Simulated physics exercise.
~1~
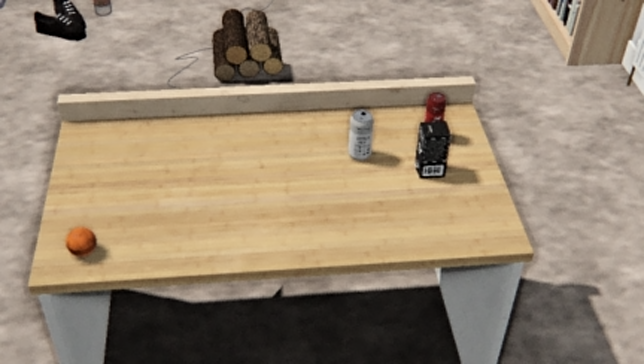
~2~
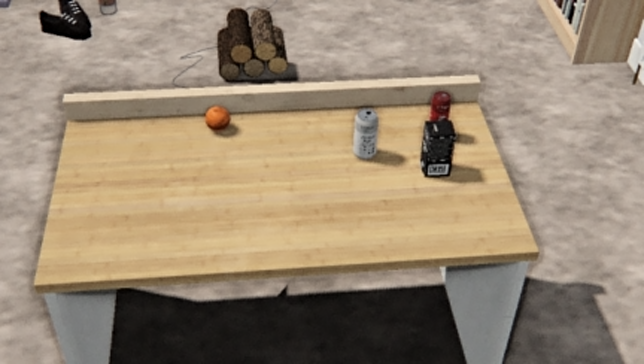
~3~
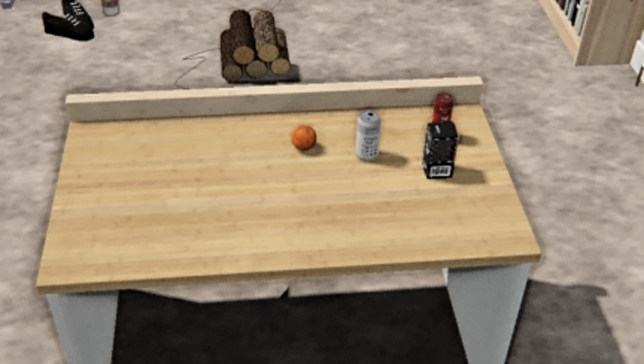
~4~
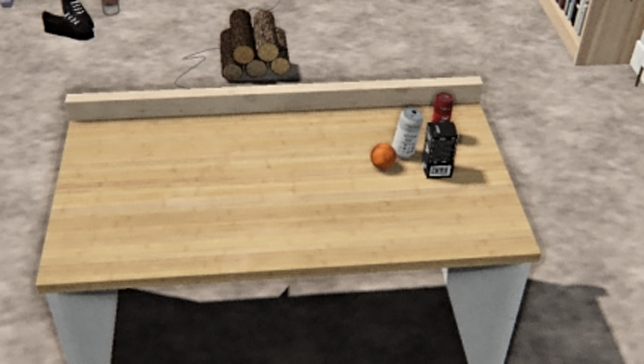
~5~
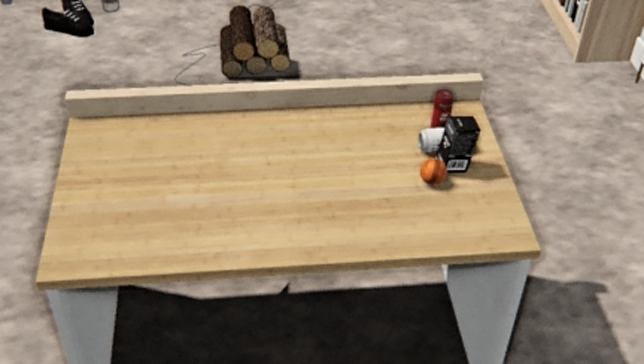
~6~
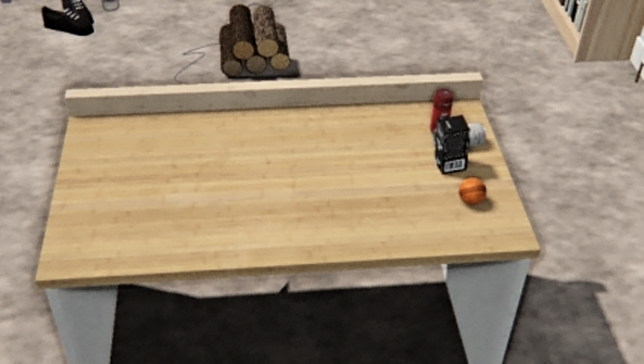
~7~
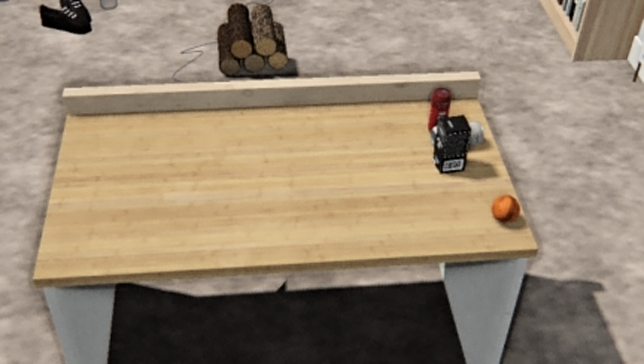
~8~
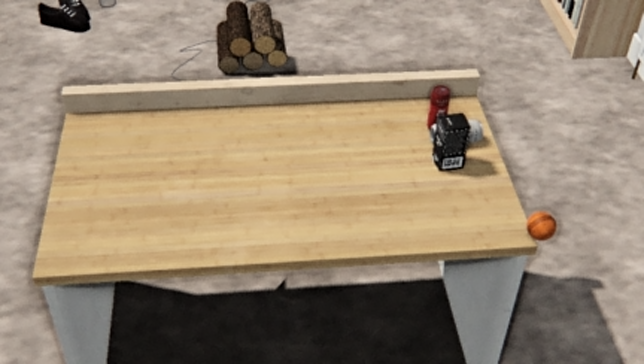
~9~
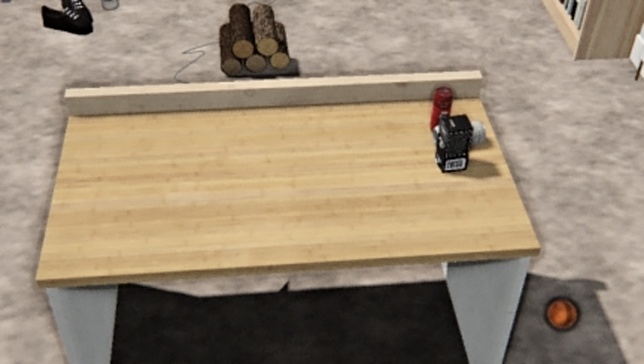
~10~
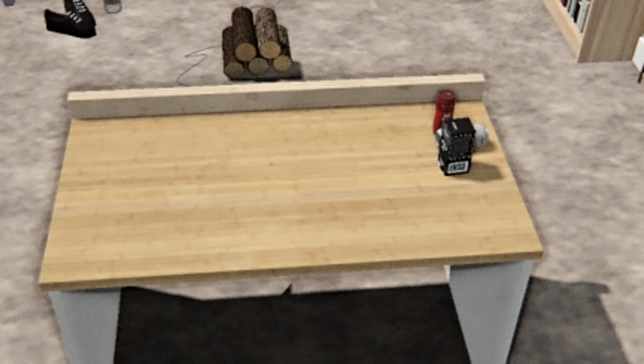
An orange ball rolls across a pale wooden table, seen from above and in front by a slightly swaying camera, with stacked logs on the floor behind. A white can stands right of centre, with a black carton and a red can near the far right corner. The ball travels from the near left to the rail along the far edge, then heads right and back toward the viewer. It knocks the white can into the carton, which tilts and settles upright. The ball drops off the right side and disappears, leaving the white can lying beside the carton and the red can unmoved.
